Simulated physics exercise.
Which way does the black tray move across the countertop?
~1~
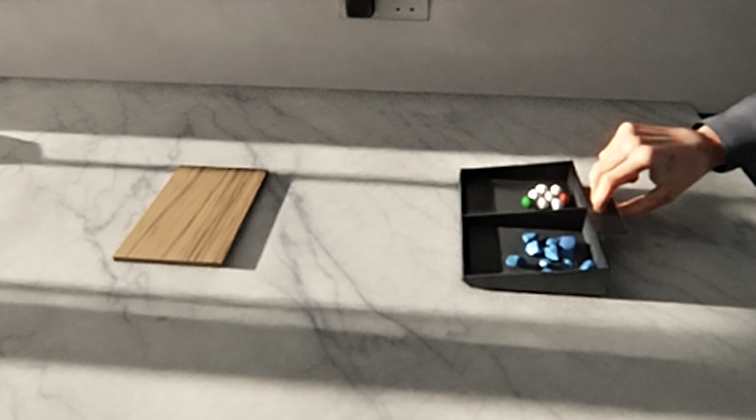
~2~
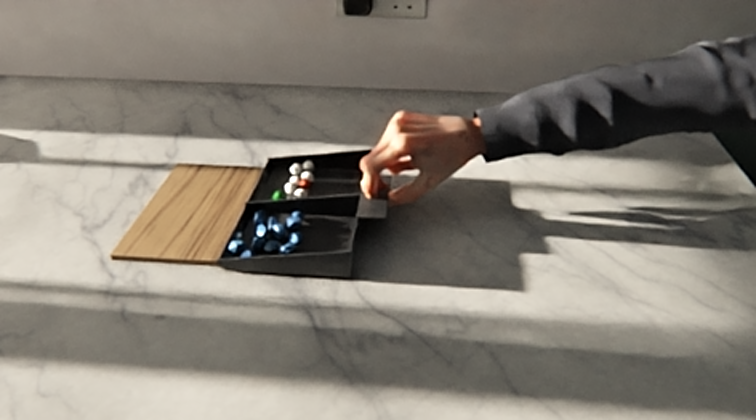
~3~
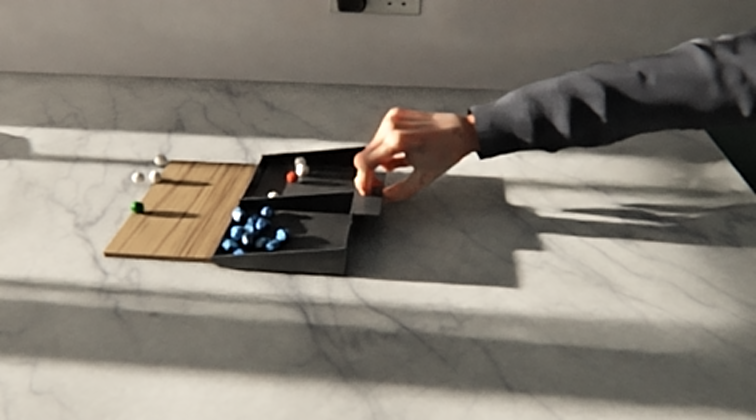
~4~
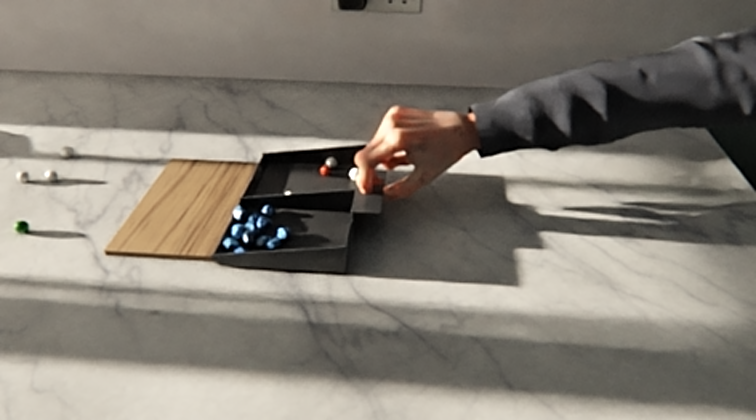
The black tray moves to the left, towards the wooden board.
